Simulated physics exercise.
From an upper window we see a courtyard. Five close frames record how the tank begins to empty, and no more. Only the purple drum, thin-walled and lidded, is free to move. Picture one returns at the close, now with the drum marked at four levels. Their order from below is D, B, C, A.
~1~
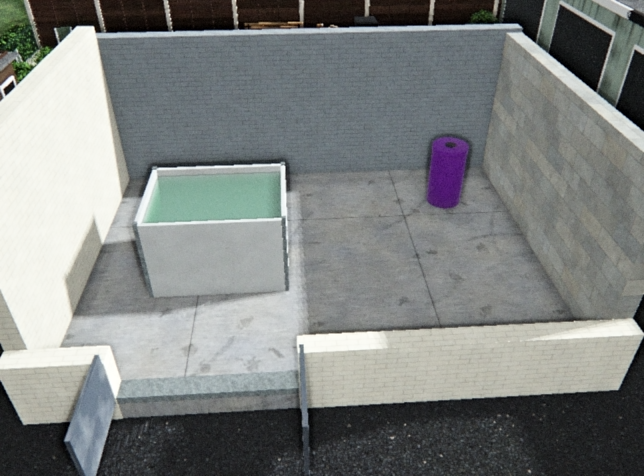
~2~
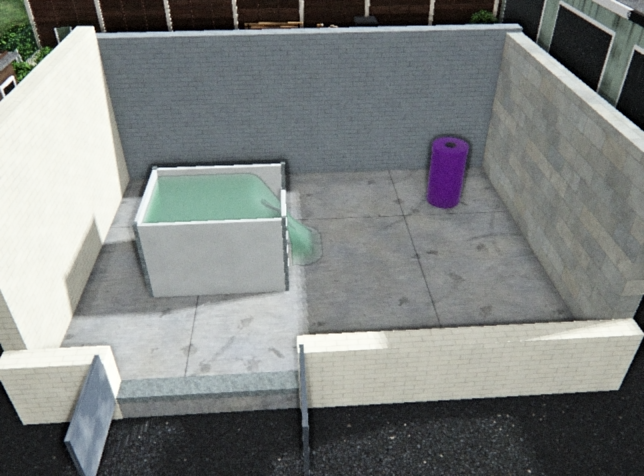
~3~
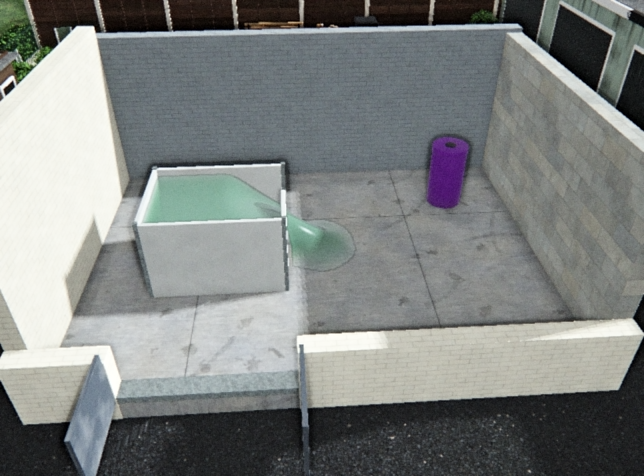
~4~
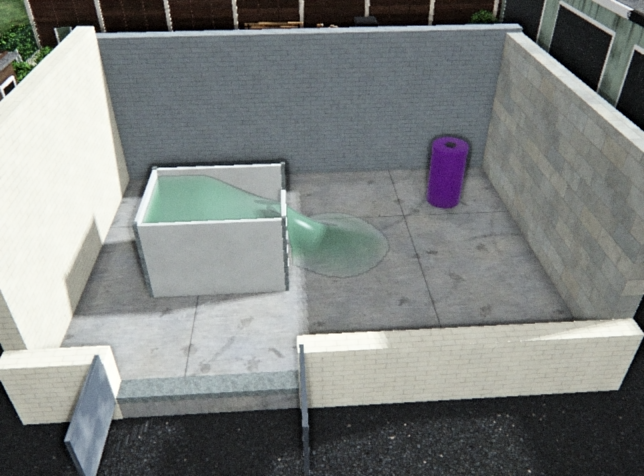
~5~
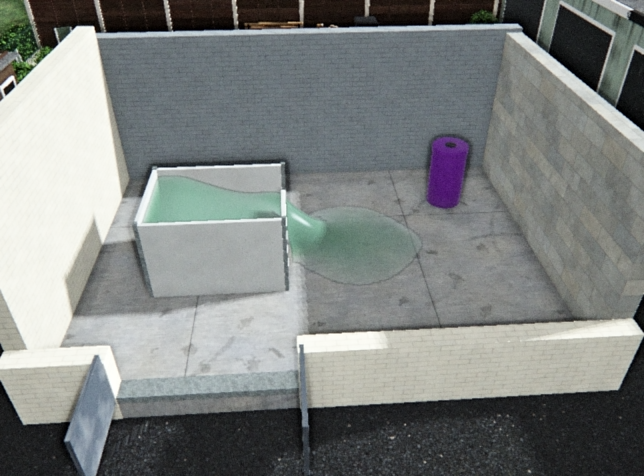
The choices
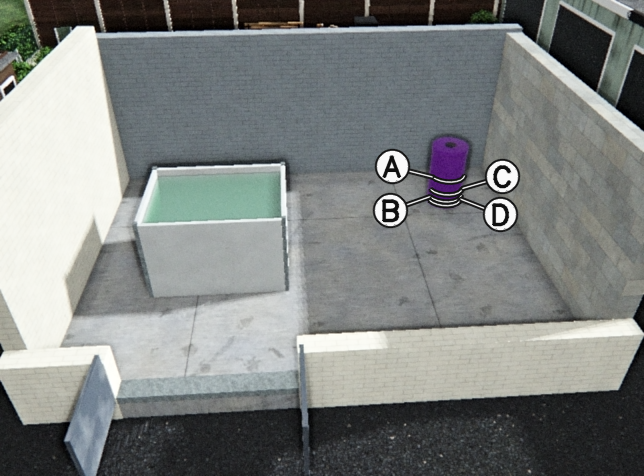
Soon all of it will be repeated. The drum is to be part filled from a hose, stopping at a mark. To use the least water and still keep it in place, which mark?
Go for A.
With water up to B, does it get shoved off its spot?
Yes, it does.
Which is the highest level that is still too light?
Level C.
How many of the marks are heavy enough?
One.
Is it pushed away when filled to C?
Yes, that goes wrong.
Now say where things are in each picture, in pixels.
In the first frame, lid of the purple drum at (451, 145); tank full, its middle at (216, 198); open gate at (205, 344).
In the second frame, 1 % of the ground wet, in view closest to the drum at (310, 228).
In the third frame, 4 % of the ground wet, in view closest to the drum at (346, 235).
In the fourth frame, 7 % of the ground wet, in view closest to the drum at (365, 224).
In the fifth frame, lid of the purple drum at (451, 145); 10 % of the ground wet, in view closest to the drum at (389, 219).
On the marked copy, A at (451, 182); B at (448, 202); C at (449, 194); D at (447, 205); from the bottom up D, B, C, A.
For level A, it does not move.
For level B, it is pushed about 3 times its own width away.
For level C, it is pushed about 3 times its own width away.
For level D, it is pushed about twice its own width away.
